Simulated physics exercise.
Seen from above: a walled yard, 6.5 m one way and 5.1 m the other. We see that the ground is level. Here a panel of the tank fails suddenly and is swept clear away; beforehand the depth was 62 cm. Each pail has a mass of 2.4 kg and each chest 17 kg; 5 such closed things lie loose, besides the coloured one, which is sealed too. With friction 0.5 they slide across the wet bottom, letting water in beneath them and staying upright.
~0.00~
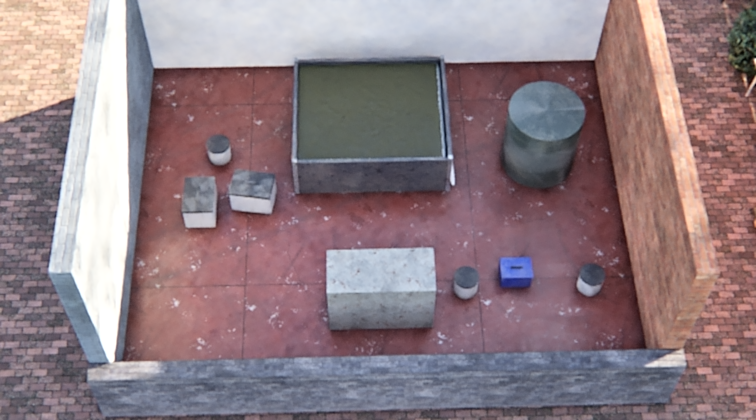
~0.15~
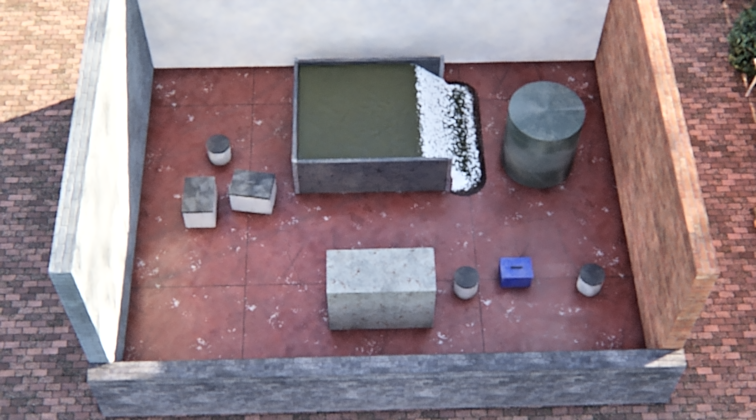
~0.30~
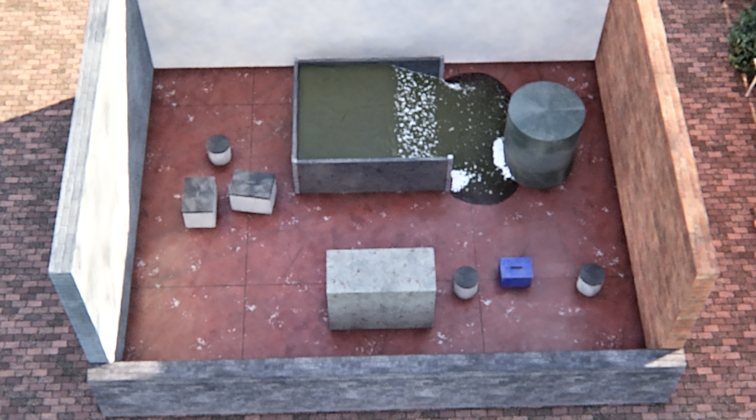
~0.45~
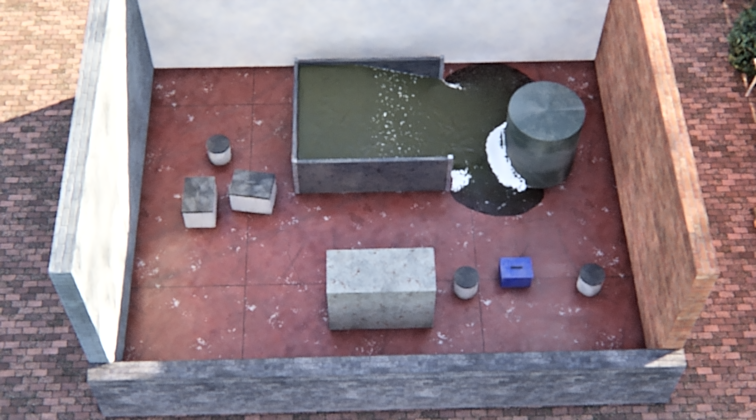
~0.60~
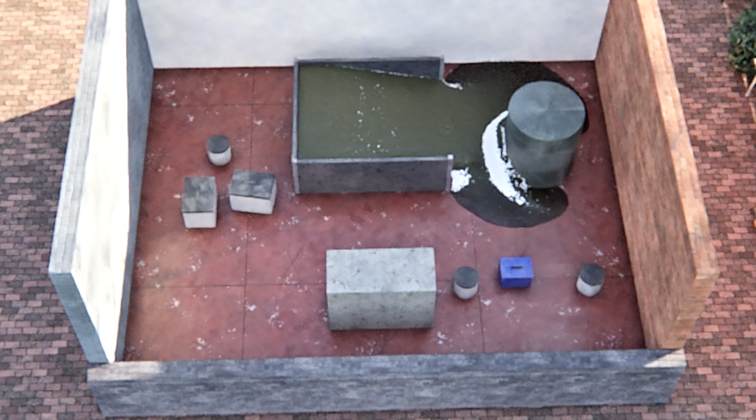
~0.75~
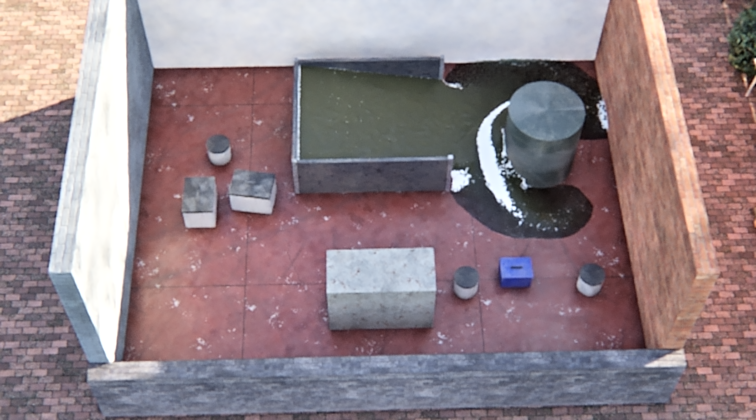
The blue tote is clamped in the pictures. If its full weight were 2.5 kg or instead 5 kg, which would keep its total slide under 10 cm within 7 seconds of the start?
Neither weight would.
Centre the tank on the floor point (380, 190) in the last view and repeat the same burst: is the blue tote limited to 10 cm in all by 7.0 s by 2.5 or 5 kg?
Well, then even the heavier fails.
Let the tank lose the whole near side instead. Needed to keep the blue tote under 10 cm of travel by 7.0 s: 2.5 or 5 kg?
In that case, both fall short.
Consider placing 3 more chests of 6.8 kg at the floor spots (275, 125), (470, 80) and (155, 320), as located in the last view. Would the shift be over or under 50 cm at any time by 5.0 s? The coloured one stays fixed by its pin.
Going through them in turn, the answers are not too far, too far and not too far.
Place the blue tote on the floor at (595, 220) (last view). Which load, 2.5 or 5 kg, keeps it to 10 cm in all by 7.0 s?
Lab note - result: Both options fail.
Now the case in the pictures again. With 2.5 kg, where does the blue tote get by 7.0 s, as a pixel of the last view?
About pixel (159, 211).
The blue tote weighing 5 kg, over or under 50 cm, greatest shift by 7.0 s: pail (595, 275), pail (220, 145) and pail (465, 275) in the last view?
Order as listed: Above threshold / below threshold / above threshold.
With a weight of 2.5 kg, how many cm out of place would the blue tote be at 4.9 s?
About 300 cm.
After 1.4 s the blue tote would be 19 cm from its start with 2.5 kg and 8 cm from its start with 5 kg; 3 cm of water round it then.
After 3.1 s the blue tote would be 128 cm from its start with 2.5 kg and 133 cm from its start with 5 kg; 12 cm of water round it then.
After 4.9 s the blue tote would be 316 cm from its start with 2.5 kg and 314 cm from its start with 5 kg; 10 cm of water round it then.
After 7.0 s the blue tote would be 471 cm from its start with 2.5 kg and 445 cm from its start with 5 kg; 11 cm of water round it then.
